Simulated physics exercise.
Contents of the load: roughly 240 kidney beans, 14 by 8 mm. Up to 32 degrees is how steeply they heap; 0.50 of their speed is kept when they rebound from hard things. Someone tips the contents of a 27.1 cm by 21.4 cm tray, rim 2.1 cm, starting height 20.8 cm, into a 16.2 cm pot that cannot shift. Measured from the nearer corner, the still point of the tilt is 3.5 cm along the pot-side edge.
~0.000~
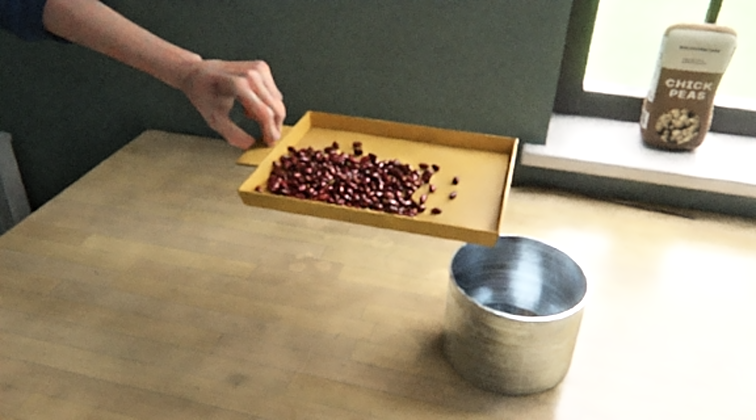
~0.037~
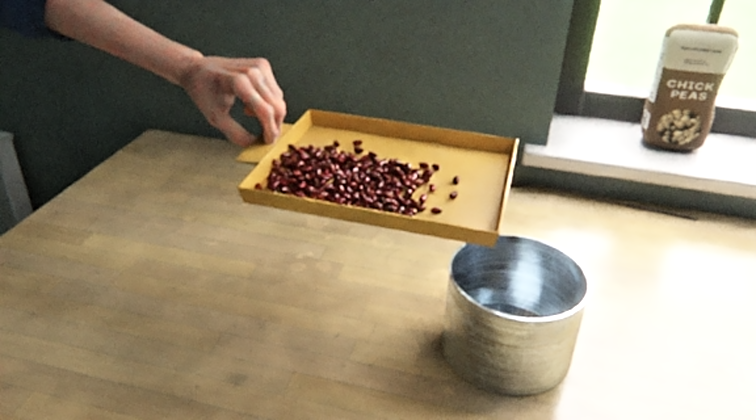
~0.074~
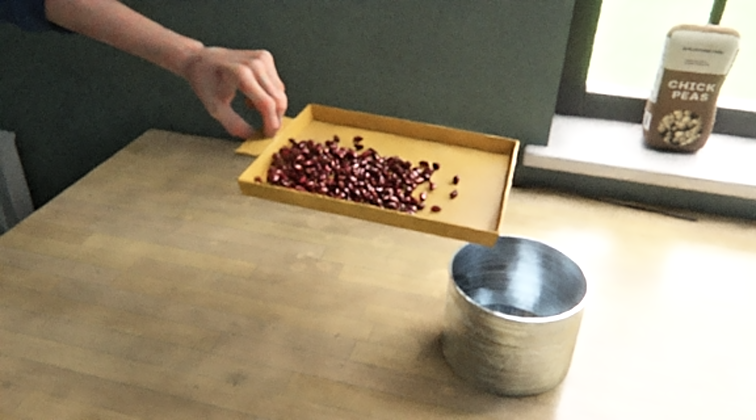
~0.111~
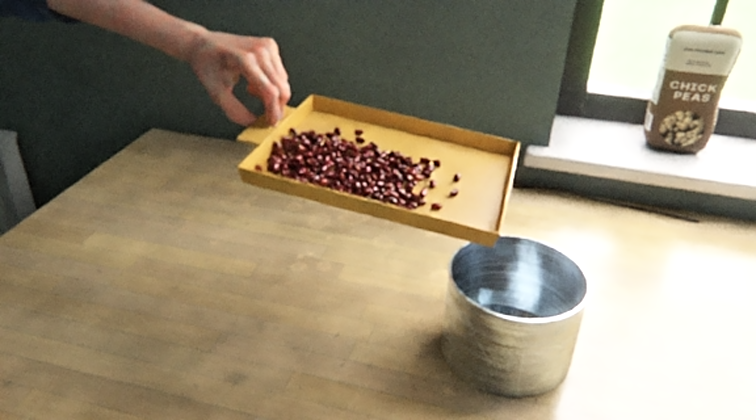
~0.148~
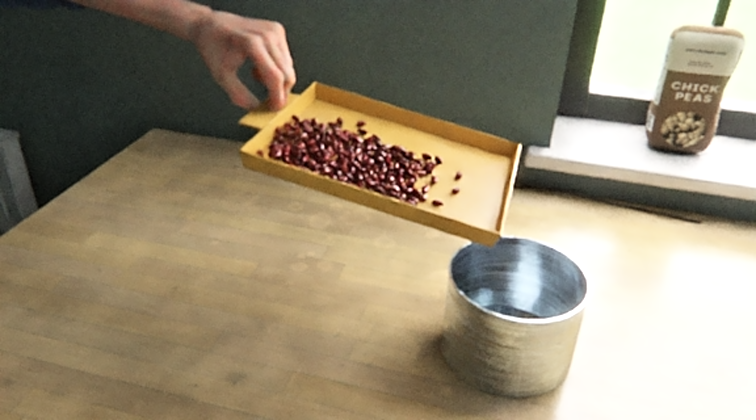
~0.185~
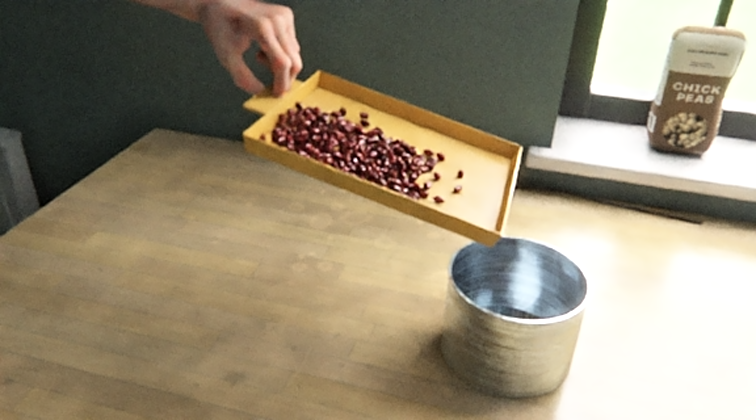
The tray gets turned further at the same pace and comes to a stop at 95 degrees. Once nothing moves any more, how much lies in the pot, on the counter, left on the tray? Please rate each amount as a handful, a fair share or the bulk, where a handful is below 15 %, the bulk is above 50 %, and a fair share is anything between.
Pot: The bulk; counter: A fair share; tray: A handful.
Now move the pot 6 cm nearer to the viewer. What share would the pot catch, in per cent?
Near 30 per cent in that case.
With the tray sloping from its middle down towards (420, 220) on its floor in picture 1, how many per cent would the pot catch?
0 %.
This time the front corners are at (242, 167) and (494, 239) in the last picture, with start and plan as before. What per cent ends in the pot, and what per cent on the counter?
You'd end with pot at 0 and counter at 100.
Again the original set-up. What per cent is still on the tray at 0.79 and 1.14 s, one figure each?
In turn: 35, 10.
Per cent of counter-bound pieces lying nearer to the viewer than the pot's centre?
Roughly 20 per cent.
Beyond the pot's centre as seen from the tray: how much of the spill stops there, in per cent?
Roughly 80 percent of the spill.
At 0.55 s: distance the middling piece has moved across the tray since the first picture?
Around 10 centimetres.
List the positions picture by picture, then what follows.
In the first picture, tray tilt 0 degrees, front corners at (243, 188) and (496, 229); middle of the pieces at (352, 181); pot at (519, 273).
In the second picture, tray tilt 1 degrees, front corners at (243, 185) and (495, 230); middle of the pieces at (352, 180).
In the third picture, tray tilt 3 degrees, front corners at (243, 178) and (495, 230); middle of the pieces at (352, 176).
In the fourth picture, tray tilt 6 degrees, front corners at (244, 166) and (496, 230), lowest corner right back; middle of the pieces at (353, 169).
In the fifth picture, tray tilt 10 degrees, front corners at (246, 150) and (497, 230), lowest corner right back; middle of the pieces at (355, 160).
In the sixth picture, tray tilt 14 degrees, front corners at (249, 133) and (499, 231), lowest corner right back; middle of the pieces at (357, 151); pot at (519, 275). Its pace works out near 110 degrees a second.
Then, at 0.55 s, tilt 54 degrees; the tray holds 100 %, the pot 0 %.
After 0.79 s, tilt 80 degrees; the tray holds 35 %, the pot 20 %.
After 1.14 s, tilt 95 degrees; the tray holds 10 %, the pot 50 %.
By 2.5 s all is still; pot 60 %, counter 40 %, tray 0 %.
